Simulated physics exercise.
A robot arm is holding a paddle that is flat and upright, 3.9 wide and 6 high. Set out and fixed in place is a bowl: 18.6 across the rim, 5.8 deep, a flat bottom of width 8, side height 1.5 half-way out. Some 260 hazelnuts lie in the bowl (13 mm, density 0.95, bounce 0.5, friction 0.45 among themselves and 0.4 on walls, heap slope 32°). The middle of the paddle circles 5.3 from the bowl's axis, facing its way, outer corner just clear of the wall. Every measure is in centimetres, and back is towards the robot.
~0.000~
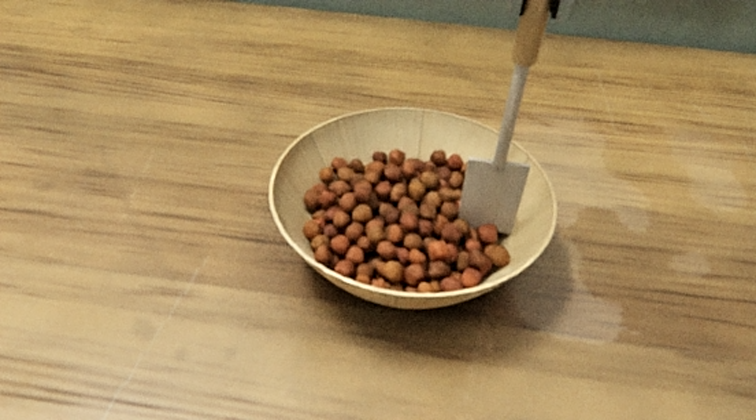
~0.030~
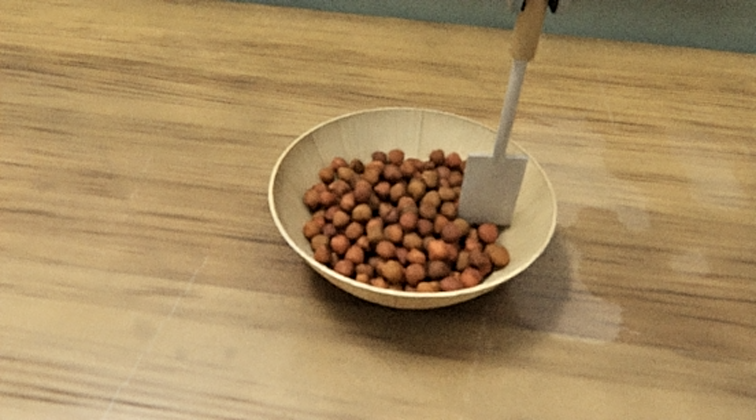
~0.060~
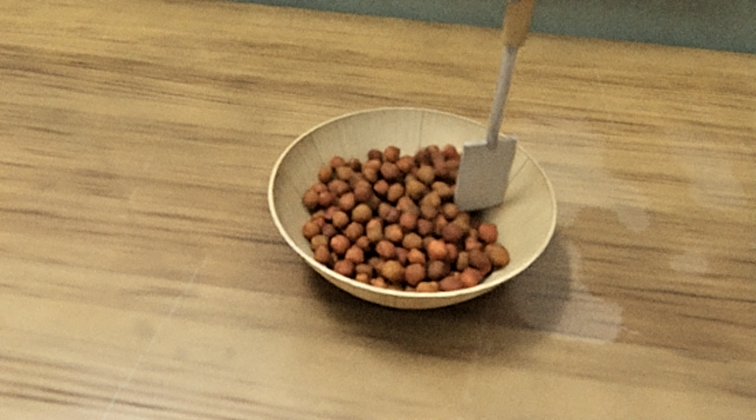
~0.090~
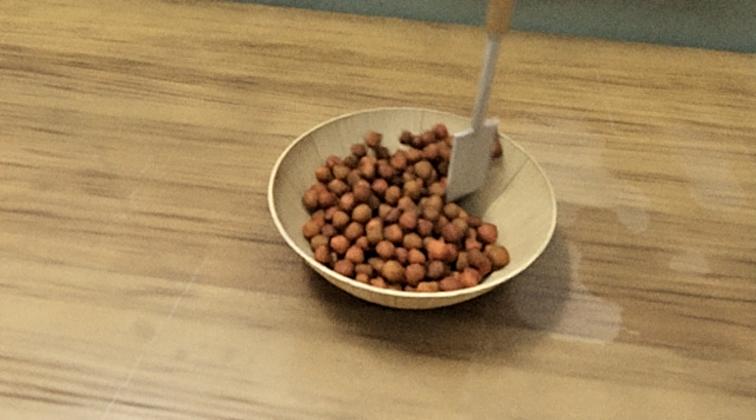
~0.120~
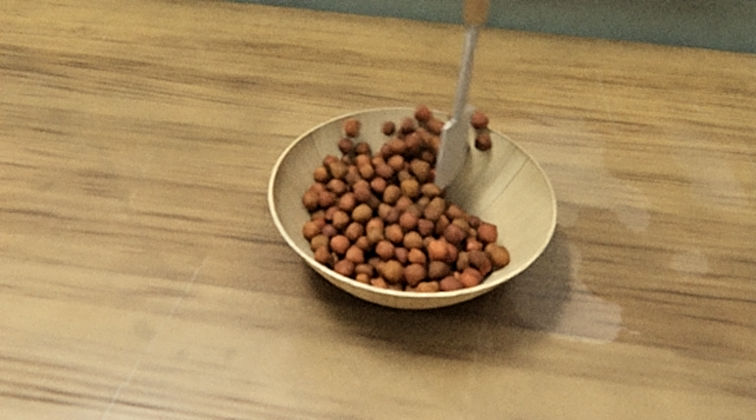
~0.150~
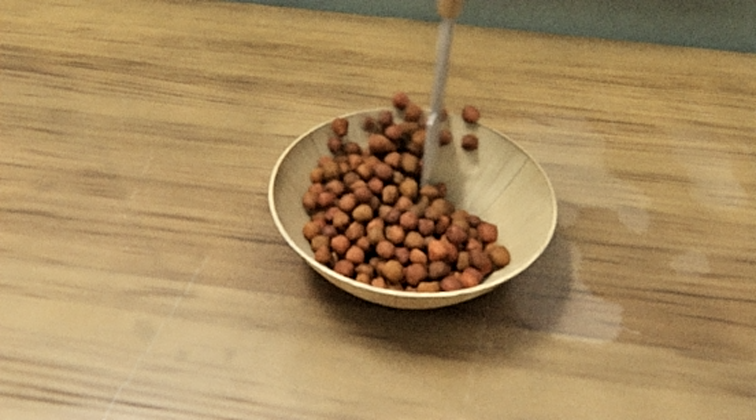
The clip opens on a pale bowl of reddish-brown hazelnuts on a wooden table, a flat metal paddle standing in its right side. The paddle sweeps leftward and toward the back of the bowl, turning edge-on, as nuts bunch up ahead of it and several rise around the far rim.
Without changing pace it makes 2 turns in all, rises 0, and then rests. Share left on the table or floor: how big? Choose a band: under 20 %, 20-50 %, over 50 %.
Band: 20-50 %.
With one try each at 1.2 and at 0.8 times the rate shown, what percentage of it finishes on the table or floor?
Roughly 45 and 30 per cent.
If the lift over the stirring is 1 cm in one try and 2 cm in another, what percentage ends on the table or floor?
Try one: Around 30 %; try two: Around 20 %.
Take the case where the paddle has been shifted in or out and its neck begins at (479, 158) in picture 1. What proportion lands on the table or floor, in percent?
It comes to around 30 percent.
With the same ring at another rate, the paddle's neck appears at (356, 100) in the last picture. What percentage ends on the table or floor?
Close to 55 in a hundred.
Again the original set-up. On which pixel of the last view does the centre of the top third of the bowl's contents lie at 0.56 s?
Centre estimate: Approx. (495, 212) px.
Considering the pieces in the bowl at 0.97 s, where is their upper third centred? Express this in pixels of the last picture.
Estimated centre: (357, 258).
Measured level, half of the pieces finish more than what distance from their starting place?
I'd estimate close to 10 cm.
After 0.56 s, 331° round, highest piece 8 above the table; 210 in the bowl, 46 on the table or floor, 8 in flight or on the tool.
After 0.97 s, 222° round, highest piece 8 above the table; 177 in the bowl, 77 on the table or floor, 10 in flight or on the tool.
After 1.38 s, 0° round, highest piece 6 above the table; 161 in the bowl, 103 on the table or floor.
After 2.08 s, 0° round, highest piece 6 above the table; 161 in the bowl, 103 on the table or floor.
At rest, 161 in the bowl, 103 on the table or floor. That is 39 % on the table or floor.
